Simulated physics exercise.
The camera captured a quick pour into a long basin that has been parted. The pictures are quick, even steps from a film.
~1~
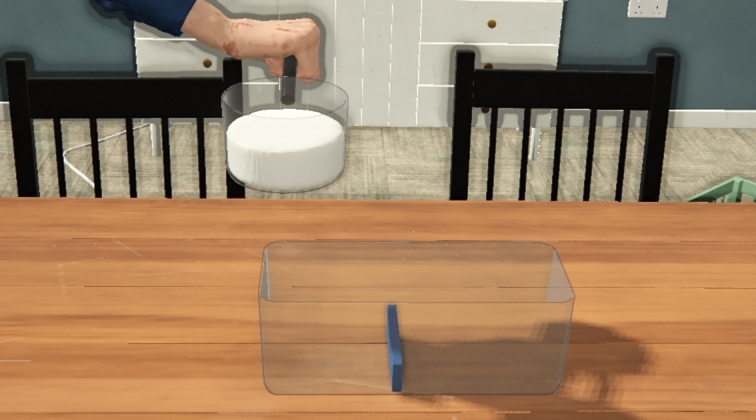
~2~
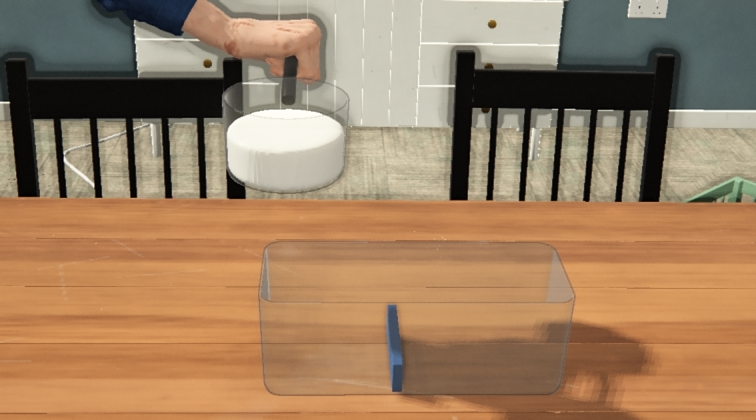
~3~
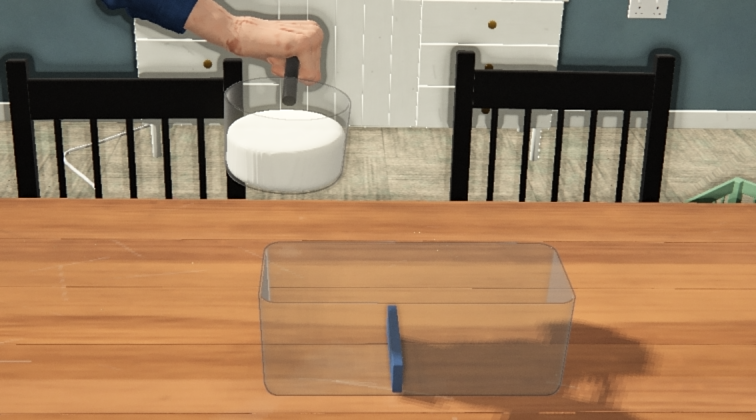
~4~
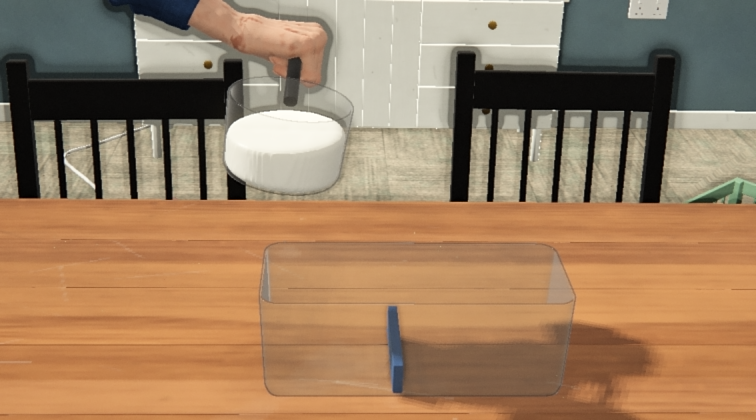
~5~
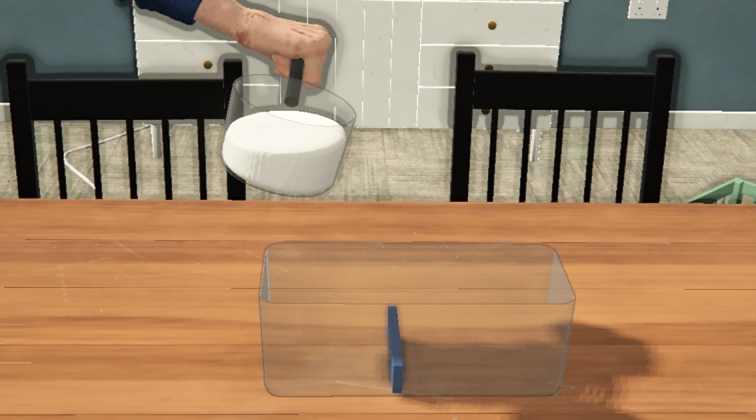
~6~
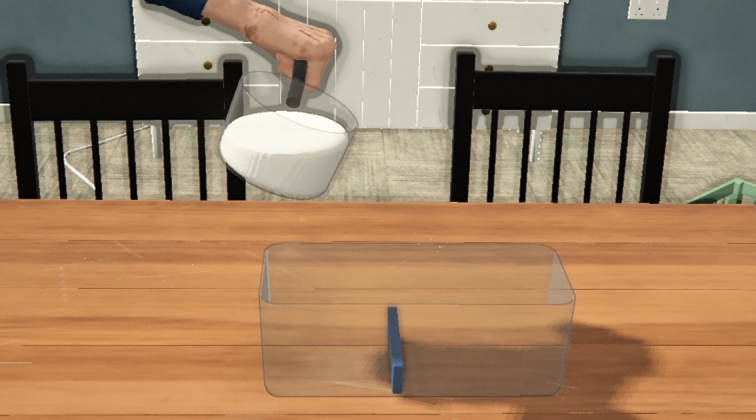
A hand tilting a clear pot of milk gradually to the right above a long, divided see-through basin on a wooden table.
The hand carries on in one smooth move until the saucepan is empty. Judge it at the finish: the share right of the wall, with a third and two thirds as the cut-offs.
At the finish, the right of the wall has a third to two thirds.
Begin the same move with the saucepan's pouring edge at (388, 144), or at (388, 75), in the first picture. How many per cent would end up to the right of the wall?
Try one: 80 %; try two: 90 %.
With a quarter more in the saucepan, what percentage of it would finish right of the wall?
It comes to near 60 per cent.
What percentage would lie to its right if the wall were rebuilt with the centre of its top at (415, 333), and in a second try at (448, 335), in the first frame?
First try close to 20 percent, second try close to 10 percent.
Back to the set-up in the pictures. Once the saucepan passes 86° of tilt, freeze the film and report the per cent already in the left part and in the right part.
The left part holds 0 percent and the right part 5 percent.
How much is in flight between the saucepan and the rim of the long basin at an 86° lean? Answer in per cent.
About 40 %.
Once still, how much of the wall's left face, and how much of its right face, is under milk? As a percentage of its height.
Left about 40, right about 30.
A moment on, the saucepan is tipped on its side and 55 per cent is still to pour, 2 is left of the wall and 4 right of it.
Next, the saucepan is tipped right over and 7 per cent is still to pour, 28 is left of the wall and 51 right of it.
Then the saucepan is tipped right over and 0 per cent is still to pour, 47 is left of the wall and 52 right of it.
Later the saucepan is tipped right over and 0 per cent is still to pour, 46 is left of the wall and 52 right of it.
At rest 46 per cent lies left of the wall, 52 right of it and 1 outside.
